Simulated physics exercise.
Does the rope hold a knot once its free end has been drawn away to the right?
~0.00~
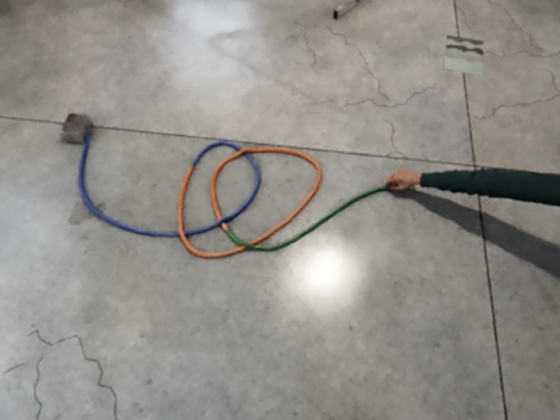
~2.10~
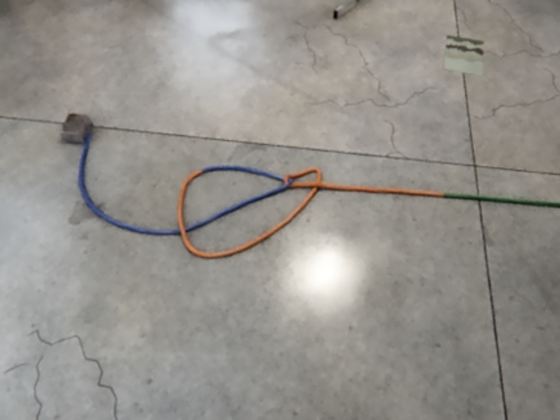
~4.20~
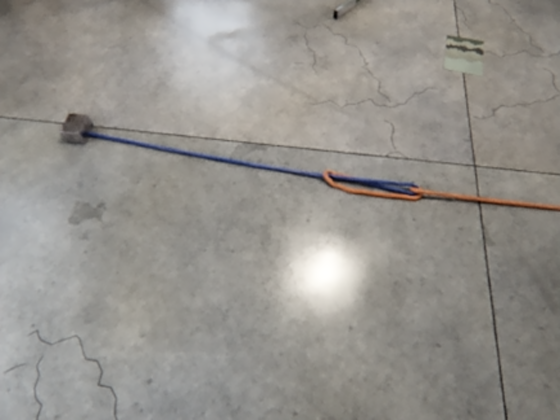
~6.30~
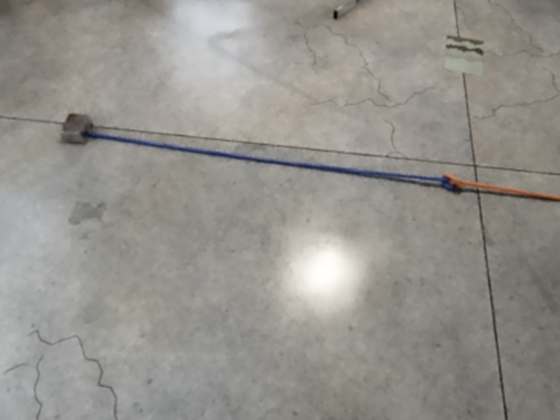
Yes, it does. The loops shrink as the rope is pulled, and they end up tightened into a small knot where the blue and orange parts meet.
